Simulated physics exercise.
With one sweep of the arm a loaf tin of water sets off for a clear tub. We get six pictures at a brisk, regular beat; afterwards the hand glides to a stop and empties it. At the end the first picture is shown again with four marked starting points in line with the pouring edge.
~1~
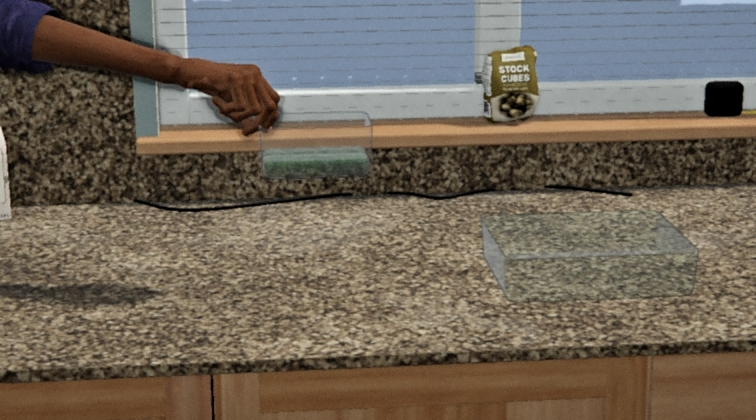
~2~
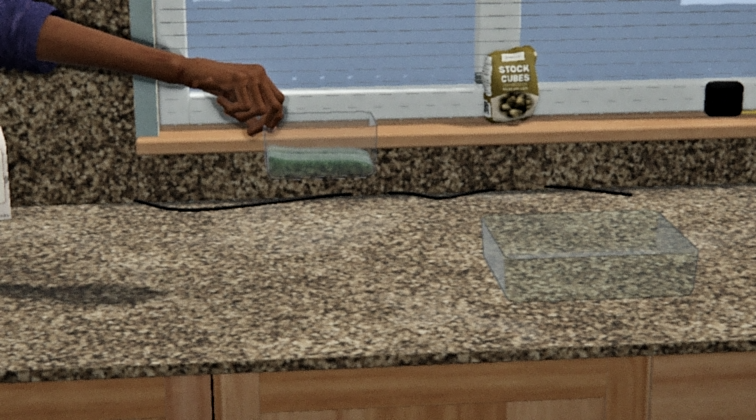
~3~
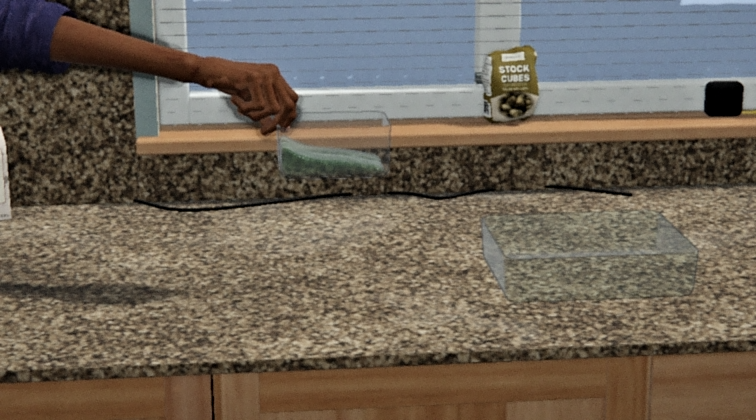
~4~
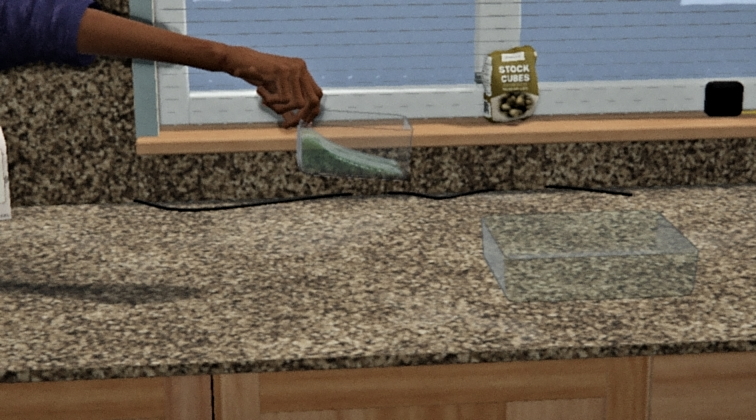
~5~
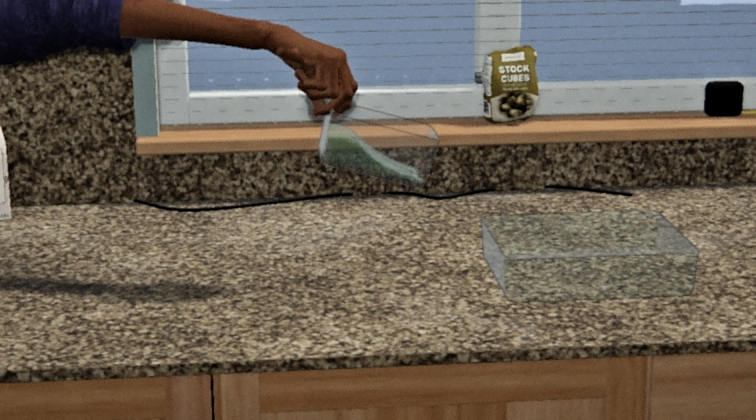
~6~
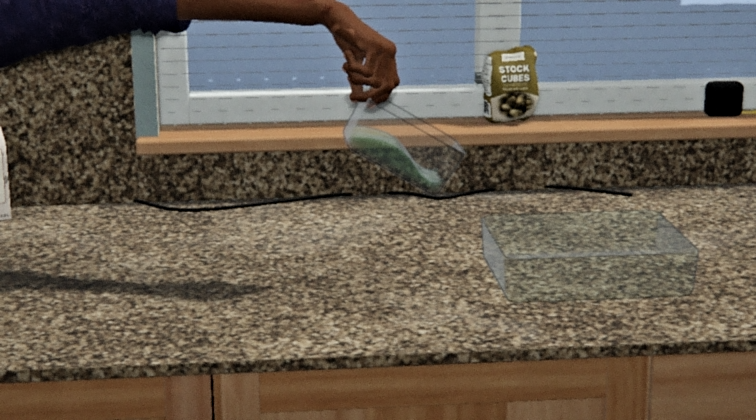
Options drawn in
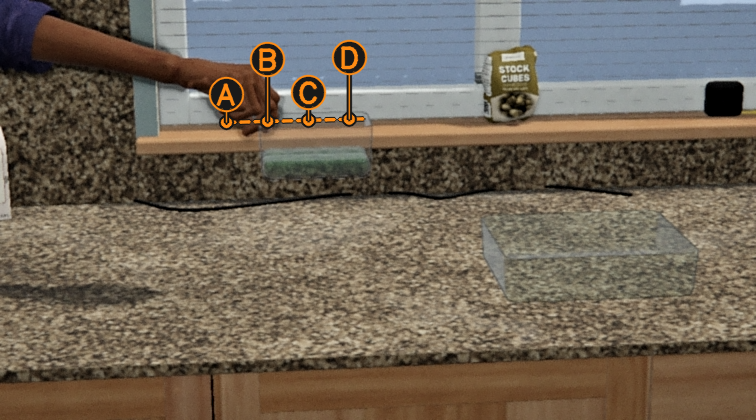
Hand carrying a clear container of greenish water rightward above a granite counter, tilting it steeply toward an empty clear tub.
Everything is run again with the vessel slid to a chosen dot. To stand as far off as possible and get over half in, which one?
C.
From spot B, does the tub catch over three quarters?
No.
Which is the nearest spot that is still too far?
That is spot B.
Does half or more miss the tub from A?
Yes, that goes wrong.
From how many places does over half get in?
Two.
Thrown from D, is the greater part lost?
No, that is safe.
On the marked copy, A at (226, 122); B at (267, 121); C at (308, 120); D at (349, 119).
With A, about 12 % lands in the tub, 83 % falls short and 5 % goes beside or beyond.
With B, about 36 % lands in the tub, 57 % falls short and 7 % goes beside or beyond.
With C, about 71 % lands in the tub, 19 % falls short and 10 % goes beside or beyond.
With D, about 75 % lands in the tub, 13 % falls short and 12 % goes beside or beyond.
